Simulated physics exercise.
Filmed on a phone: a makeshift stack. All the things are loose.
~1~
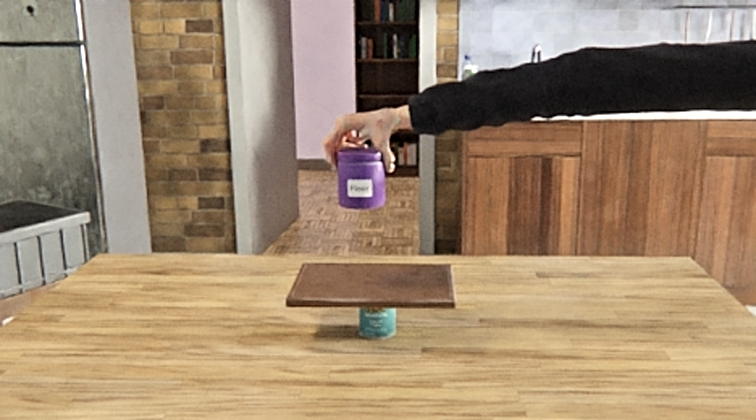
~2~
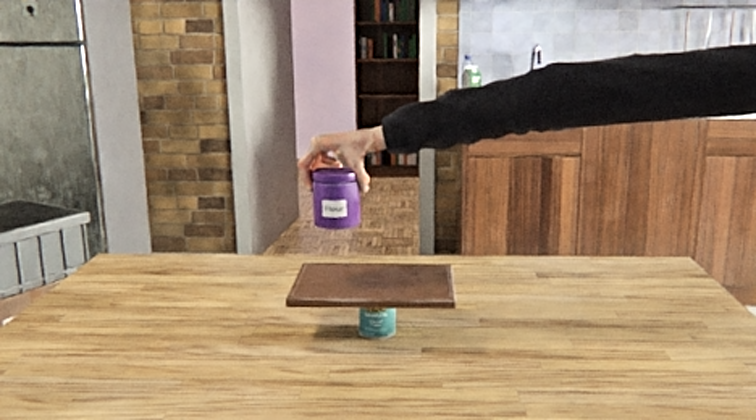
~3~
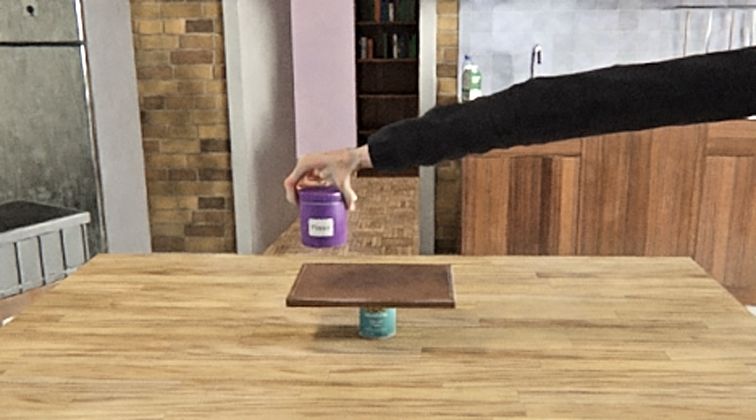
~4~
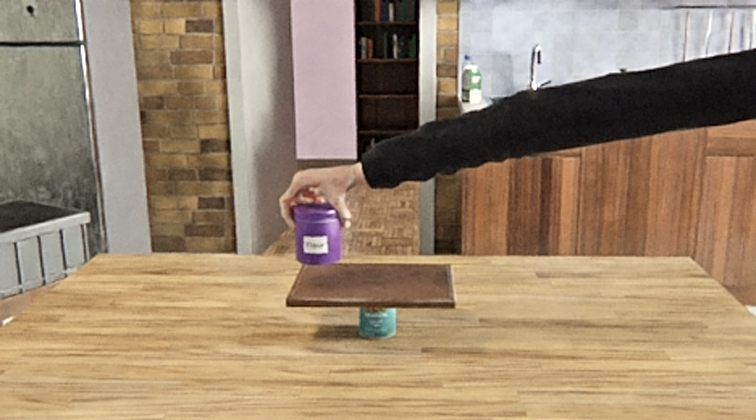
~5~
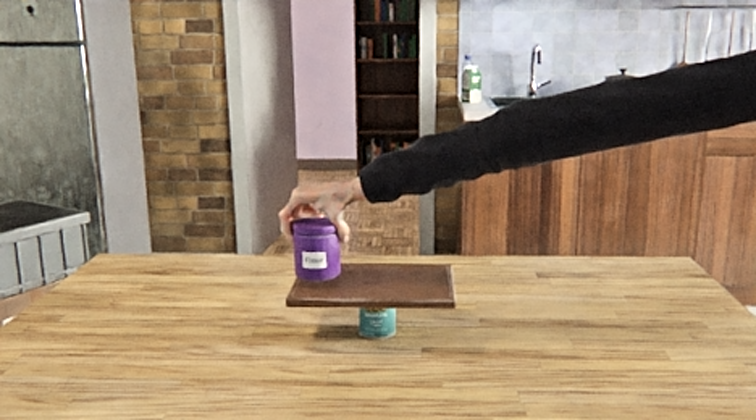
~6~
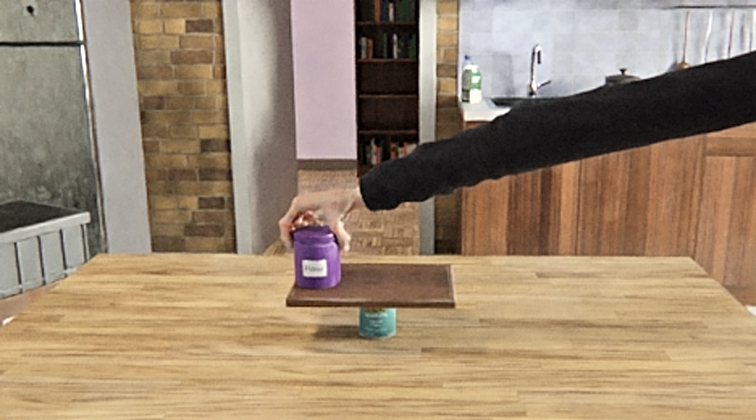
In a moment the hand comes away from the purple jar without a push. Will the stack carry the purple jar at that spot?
Outcome: The stack comes apart.
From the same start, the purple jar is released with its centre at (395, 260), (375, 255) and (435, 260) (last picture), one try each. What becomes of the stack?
First try: It holds; second try: It holds; third try: It comes apart.
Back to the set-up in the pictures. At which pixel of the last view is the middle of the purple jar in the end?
Near (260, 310).
Then, 0.50 s later than the last frame, purple jar now fallen; brown lid tilted by 48°.
Then, 0.60 s later than the last frame, brown lid tilted by 39°.
When it is over, fallen, purple jar; left askew, brown lid; turquoise tin as before. End places, in pixels of the last picture, purple jar near (261, 310). The stack gives way.
